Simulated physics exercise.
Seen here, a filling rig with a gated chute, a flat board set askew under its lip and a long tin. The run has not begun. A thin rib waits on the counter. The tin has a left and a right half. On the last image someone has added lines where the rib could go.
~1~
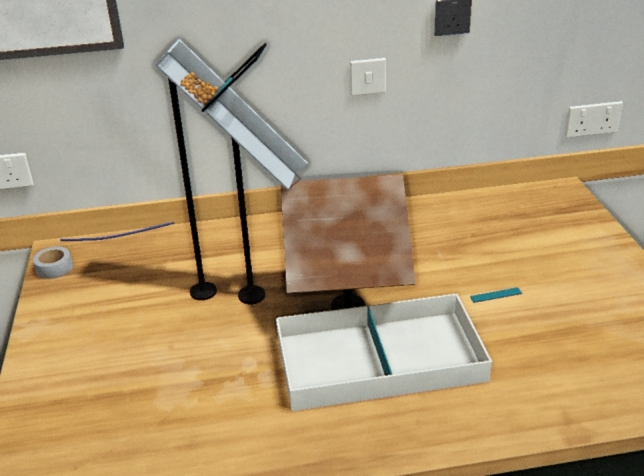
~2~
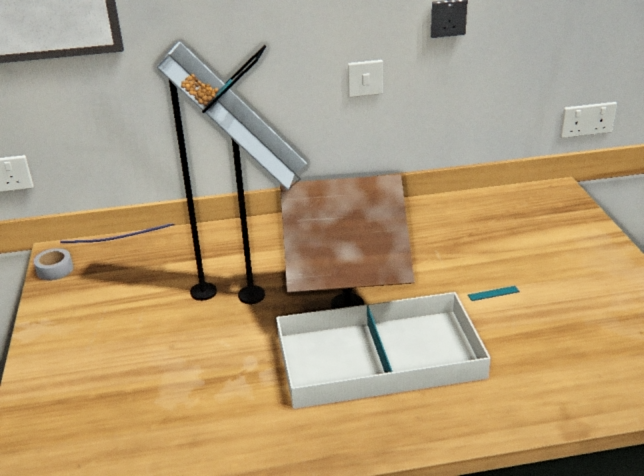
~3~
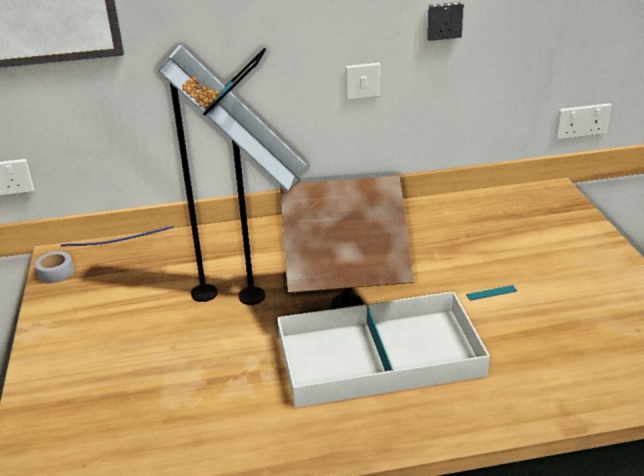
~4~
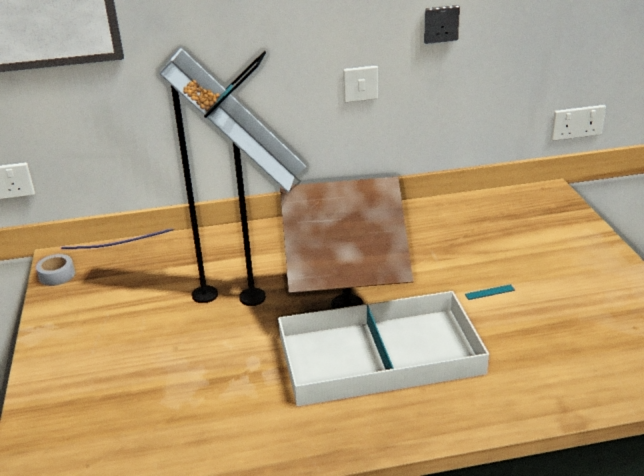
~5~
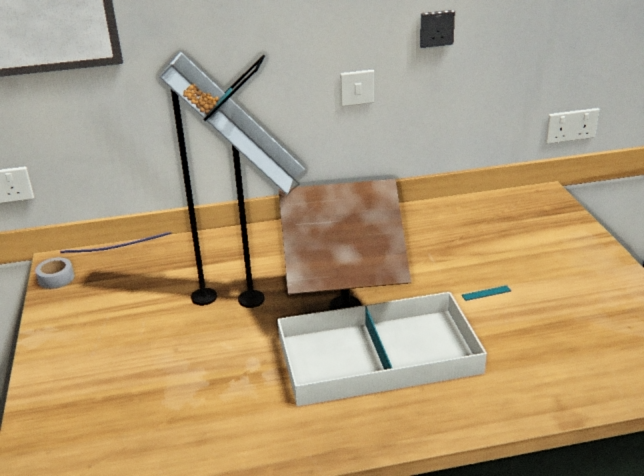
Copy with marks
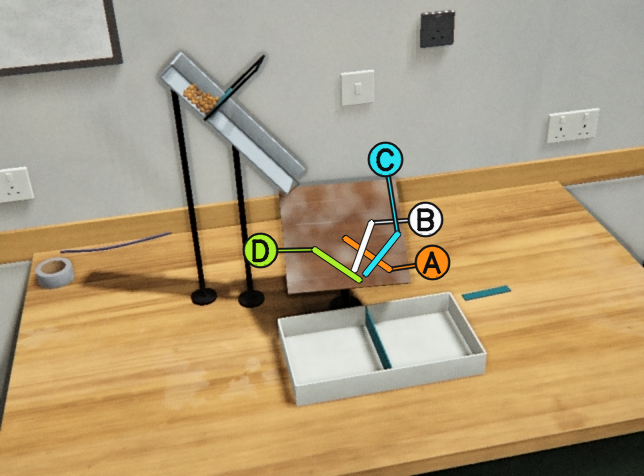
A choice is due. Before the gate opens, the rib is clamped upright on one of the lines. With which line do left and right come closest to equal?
Choose A.
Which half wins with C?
Left.
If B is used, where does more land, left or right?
The left half.
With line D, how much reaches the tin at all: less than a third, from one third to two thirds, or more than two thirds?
More than two thirds.
On the marked copy, line A from (345, 238) to (389, 269); line B from (371, 222) to (354, 270); line C from (397, 233) to (365, 273); line D from (314, 249) to (359, 280).
For line A, of what is caught, roughly half in the left half, roughly half in the right.
For line B, of what is caught, almost all in the left half, just a few in the right.
For line C, of what is caught, the larger part in the left half, about a tenth in the right.
For line D, of what is caught, just a few in the left half, almost all in the right.
